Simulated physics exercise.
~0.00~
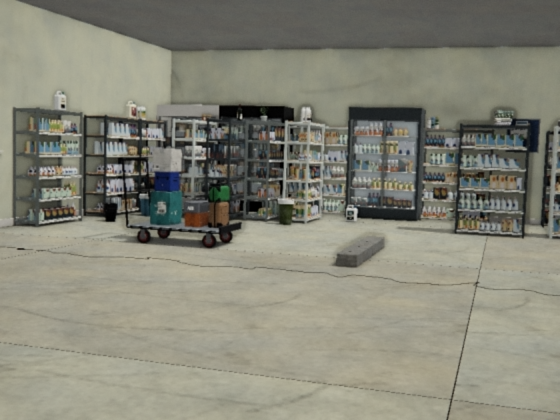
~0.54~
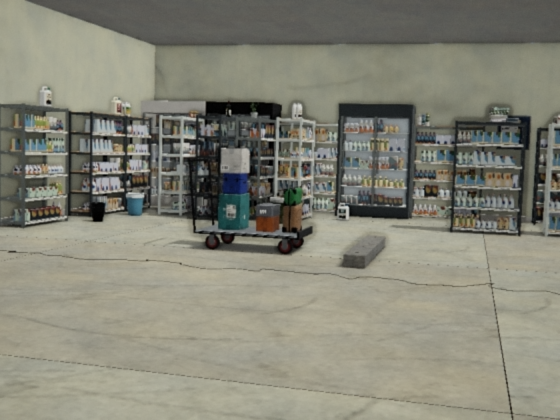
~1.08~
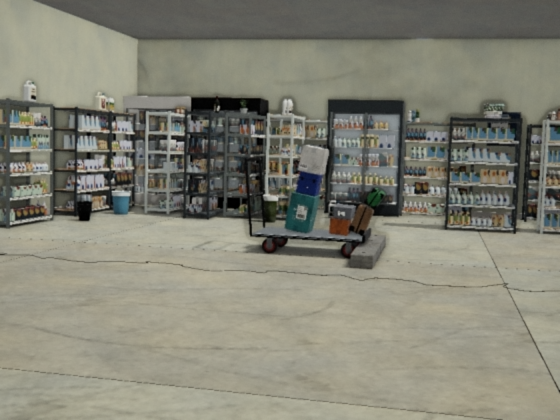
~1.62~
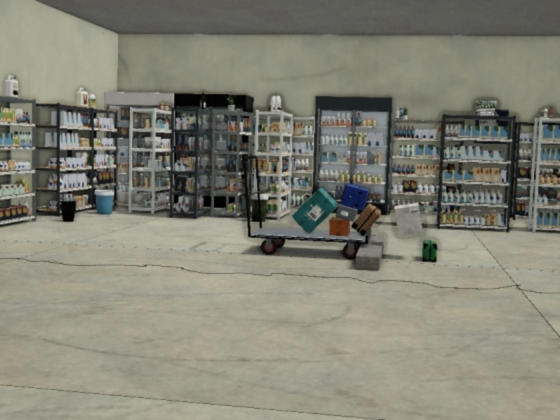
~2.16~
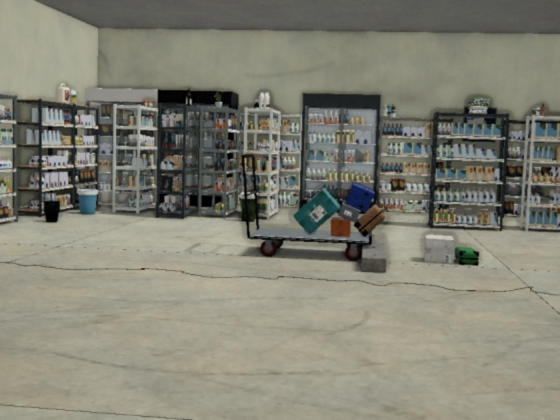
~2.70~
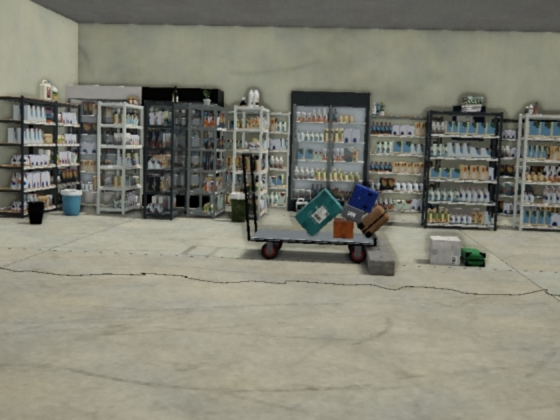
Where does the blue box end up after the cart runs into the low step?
It stays on the cart, tipped over among the other pieces near the front and not over the edge.
